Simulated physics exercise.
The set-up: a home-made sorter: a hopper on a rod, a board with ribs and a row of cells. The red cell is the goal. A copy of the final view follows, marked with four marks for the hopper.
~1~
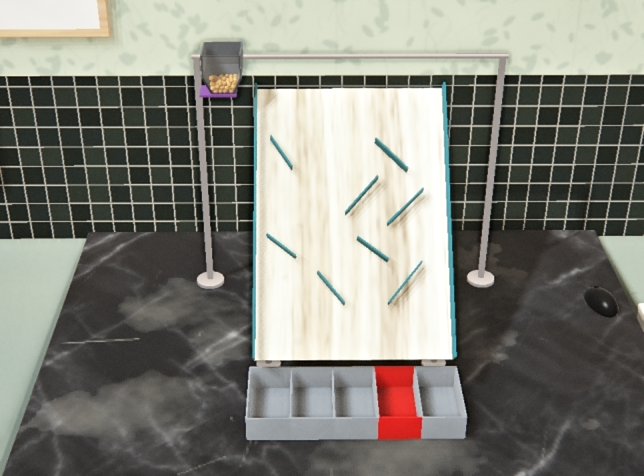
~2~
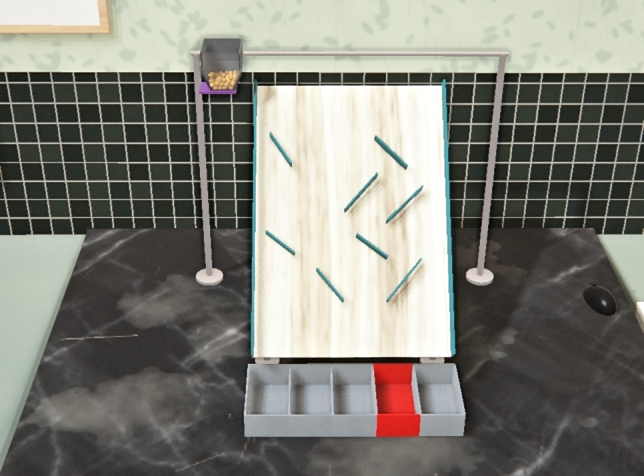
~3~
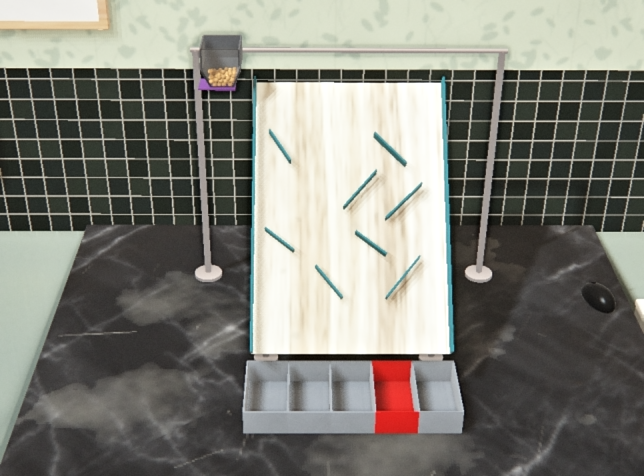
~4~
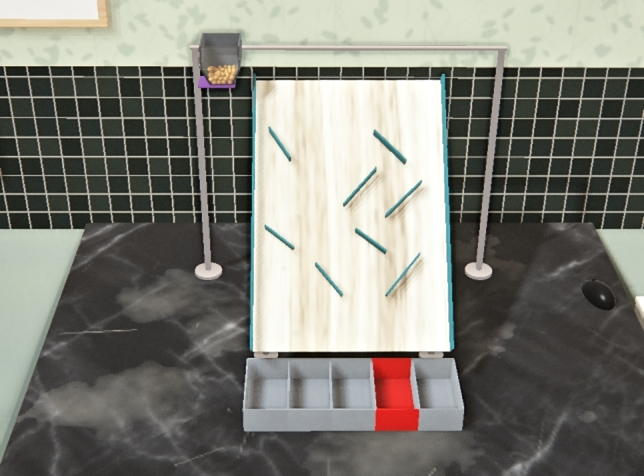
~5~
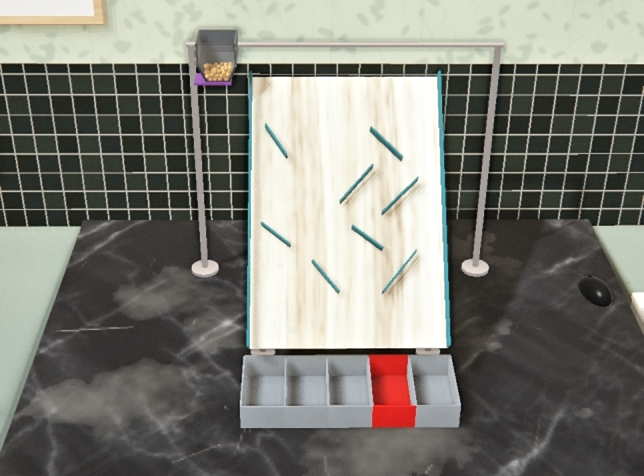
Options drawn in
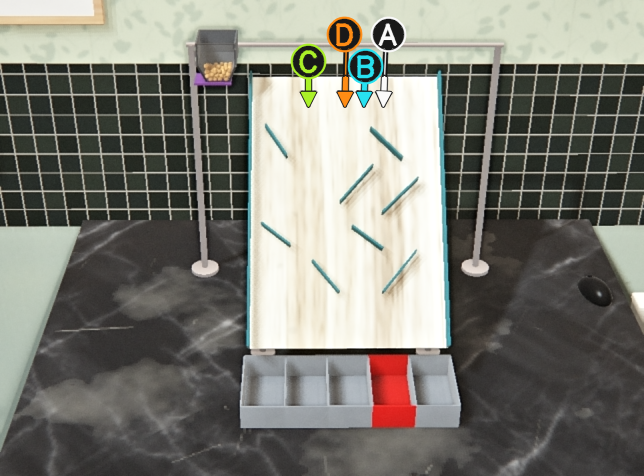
Nothing moves apart from a very slight drift of the view, as a hopper of round beads sits on a rod above the upper left of a ribbed board, with a row of grey cells and one red cell below.
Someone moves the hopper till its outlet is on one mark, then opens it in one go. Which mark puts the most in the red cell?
Go for C.
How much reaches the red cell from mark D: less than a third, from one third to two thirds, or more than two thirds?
Mark D gives less than a third.
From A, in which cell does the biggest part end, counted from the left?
The fifth from the left.
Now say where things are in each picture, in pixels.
The first picture shows hopper at (225, 84), round wooden beads, door shut.
The second picture shows ribs (270, 132) to (291, 163), (375, 135) to (408, 166), (345, 209) to (378, 172).
The third picture shows ribs (386, 217) to (422, 182), (265, 227) to (294, 249), (356, 230) to (387, 253).
The fourth picture shows ribs (316, 262) to (343, 294), (387, 294) to (420, 253).
The fifth picture shows red cell at (394, 415), number 4 of 5 from the left.
On the marked copy, mark A meets the board at (383, 101); mark B meets the board at (364, 101); mark C meets the board at (308, 101); mark D meets the board at (345, 101).
With A, a small part in the red cell, most in other cells, a small part outside the box.
With B, a small part in the red cell, about two thirds in other cells, about a quarter outside the box.
With C, about a third in the red cell, about half in other cells, a small part outside the box.
With D, a small part in the red cell, about two thirds in other cells, about a quarter outside the box.
